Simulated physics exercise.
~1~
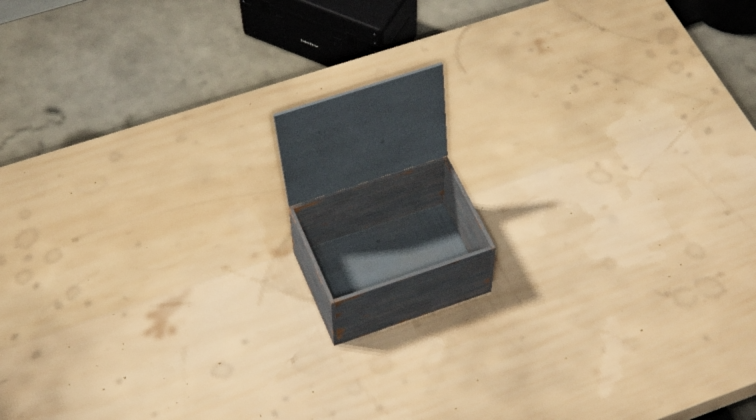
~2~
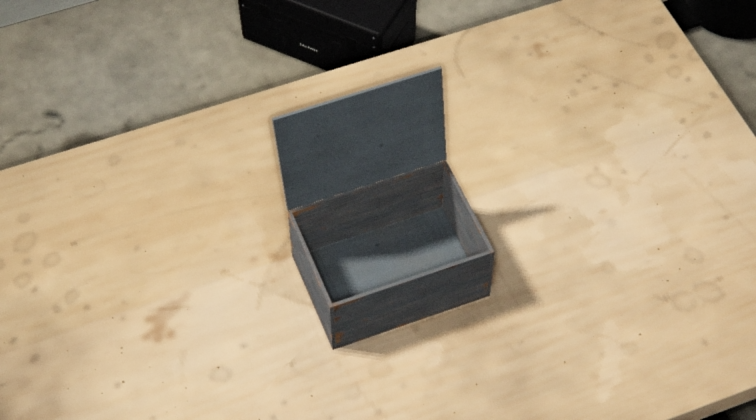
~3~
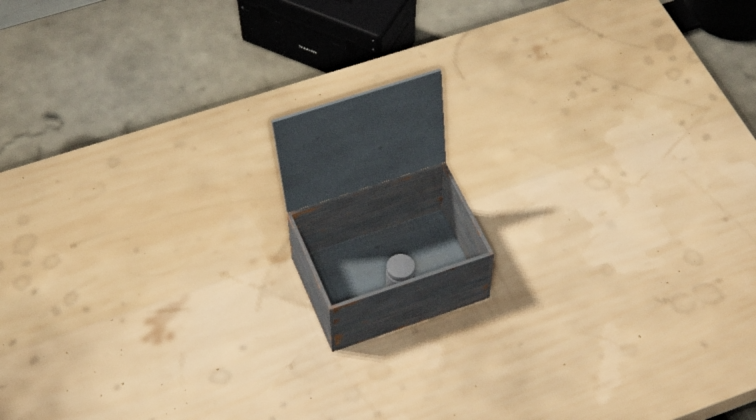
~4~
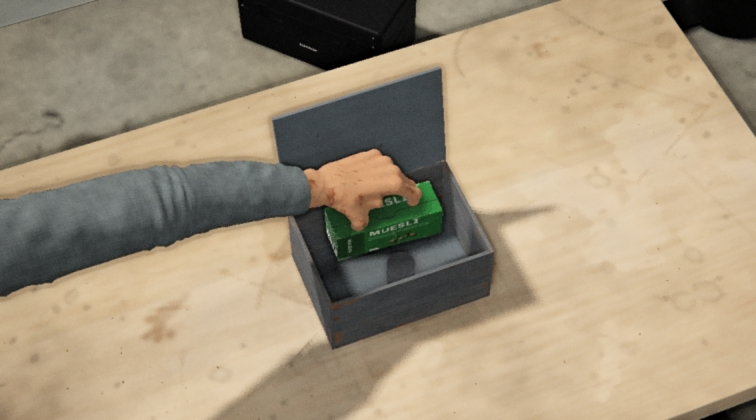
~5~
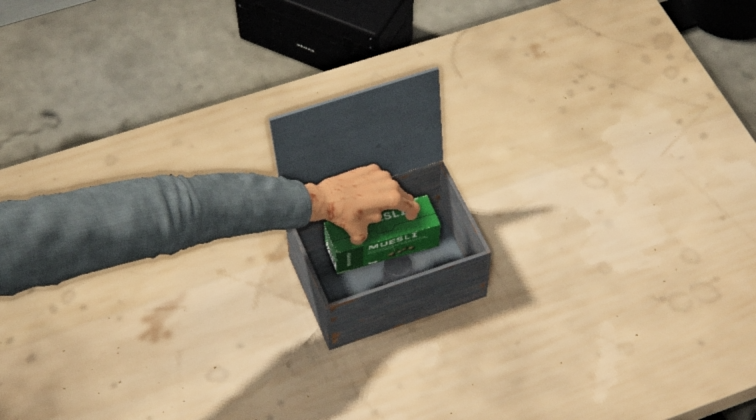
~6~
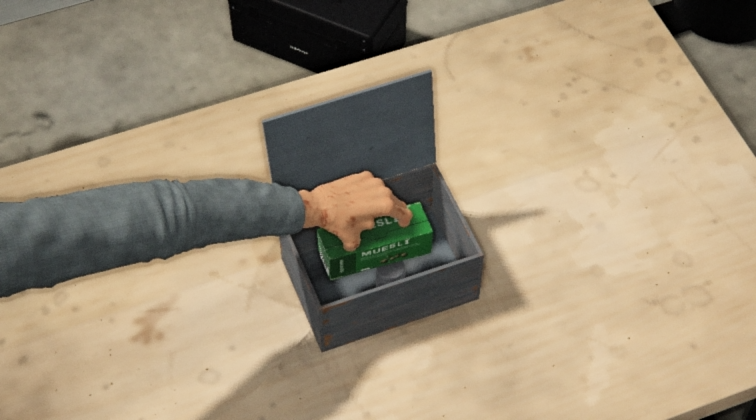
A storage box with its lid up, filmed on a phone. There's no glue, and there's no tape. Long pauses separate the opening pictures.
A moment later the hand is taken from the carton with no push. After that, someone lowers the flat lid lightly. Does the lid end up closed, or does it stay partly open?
The lid ends up closed.
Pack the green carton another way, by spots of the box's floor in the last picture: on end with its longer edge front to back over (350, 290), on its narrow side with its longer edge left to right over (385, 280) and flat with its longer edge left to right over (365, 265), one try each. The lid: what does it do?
In order, the lid gets blocked, then fits down, then fits down.
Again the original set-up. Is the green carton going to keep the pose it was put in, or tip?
In the end, the green carton winds up askew.
Then, 1.20 s after the last picture, lid 87° above the rim; green carton on its side near (359, 245).
Then, 1.70 s after the last picture, lid 41° above the rim; green carton on its side near (359, 245).
At rest, lid shut; tipped over in the box, green carton; grey shaker in place. Seen from the same camera at the end, green carton near (359, 245).
